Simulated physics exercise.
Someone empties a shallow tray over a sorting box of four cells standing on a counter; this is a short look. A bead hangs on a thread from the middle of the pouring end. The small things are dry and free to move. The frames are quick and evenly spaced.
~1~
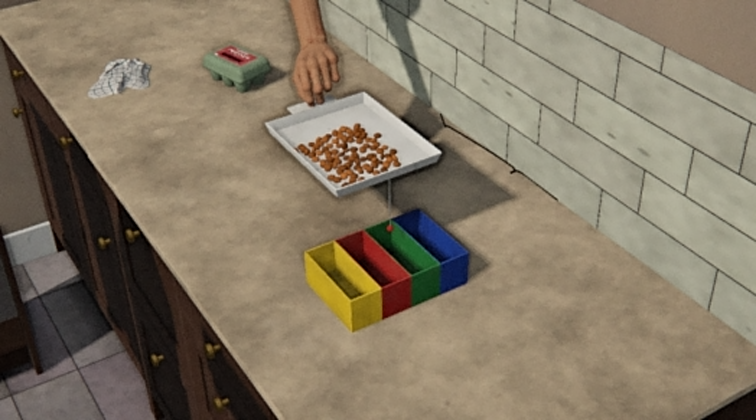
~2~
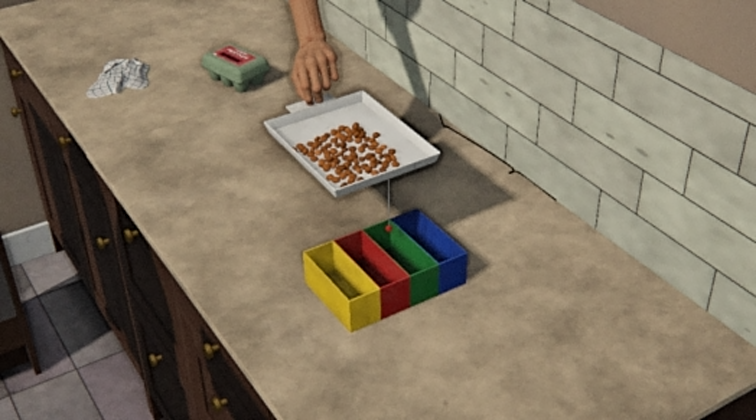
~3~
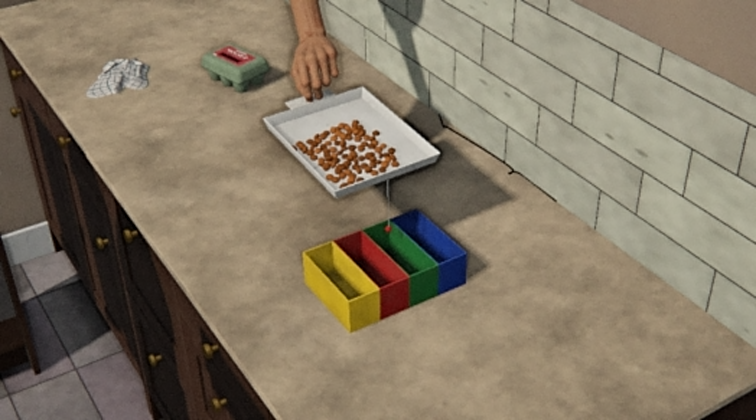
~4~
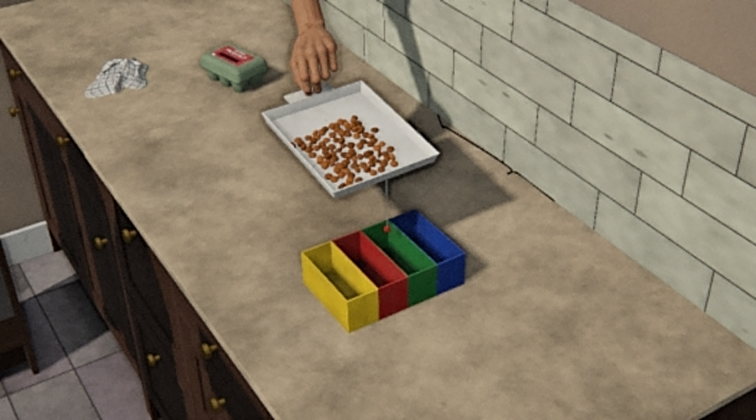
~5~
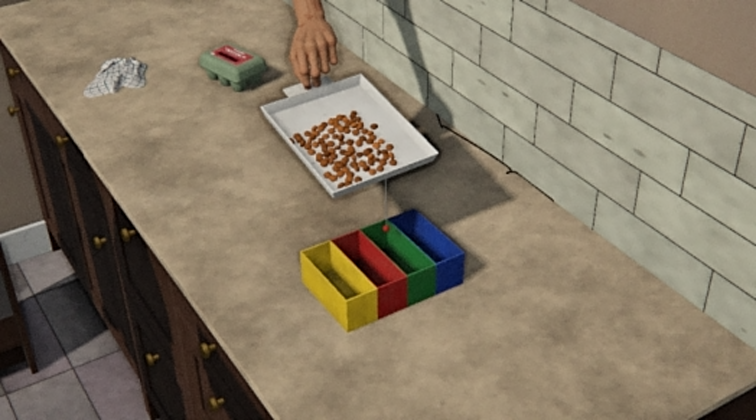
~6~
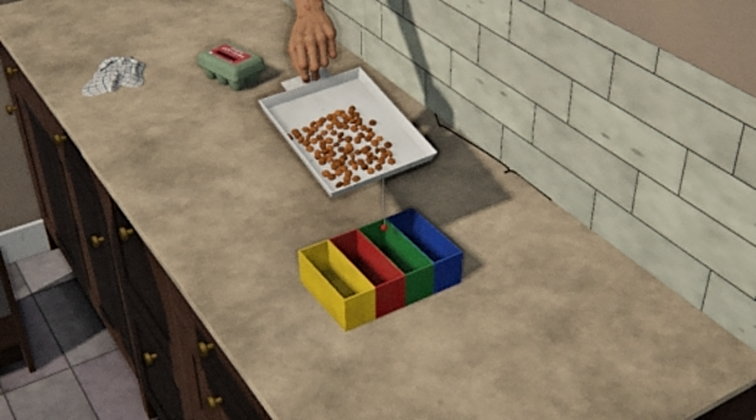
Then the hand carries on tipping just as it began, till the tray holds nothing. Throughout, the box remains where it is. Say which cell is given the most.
The red cell is given the most.
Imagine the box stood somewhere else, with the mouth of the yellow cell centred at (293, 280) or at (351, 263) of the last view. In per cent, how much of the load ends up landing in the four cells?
You'd get 80 per cent first and 100 per cent second.
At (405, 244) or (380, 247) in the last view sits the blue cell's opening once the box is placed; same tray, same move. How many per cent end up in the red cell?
It comes to roughly 40 per cent in one try and roughly 10 per cent in the next.
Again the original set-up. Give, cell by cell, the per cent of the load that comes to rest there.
Approximate shares in per cent - yellow cell 20, red cell 50, green cell 30, blue cell 10.
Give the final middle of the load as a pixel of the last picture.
Close to (376, 288), more or less.
Shortly afterwards, tray tipped steeply; the whole lot on the tray.
Next, tray tipped right over; near a quarter on the tray; near a quarter in the red cell; near a quarter in the yellow cell; a little in the green cell; only a few in the blue cell; a little falling or outside the box.
Some moments later, tray tipped past a quarter turn; near half in the red cell; near a quarter in the green cell; near a quarter in the yellow cell; a little in the blue cell.
In the end, tray tipped past a quarter turn; near half in the red cell; near a quarter in the green cell; near a quarter in the yellow cell; a little in the blue cell.
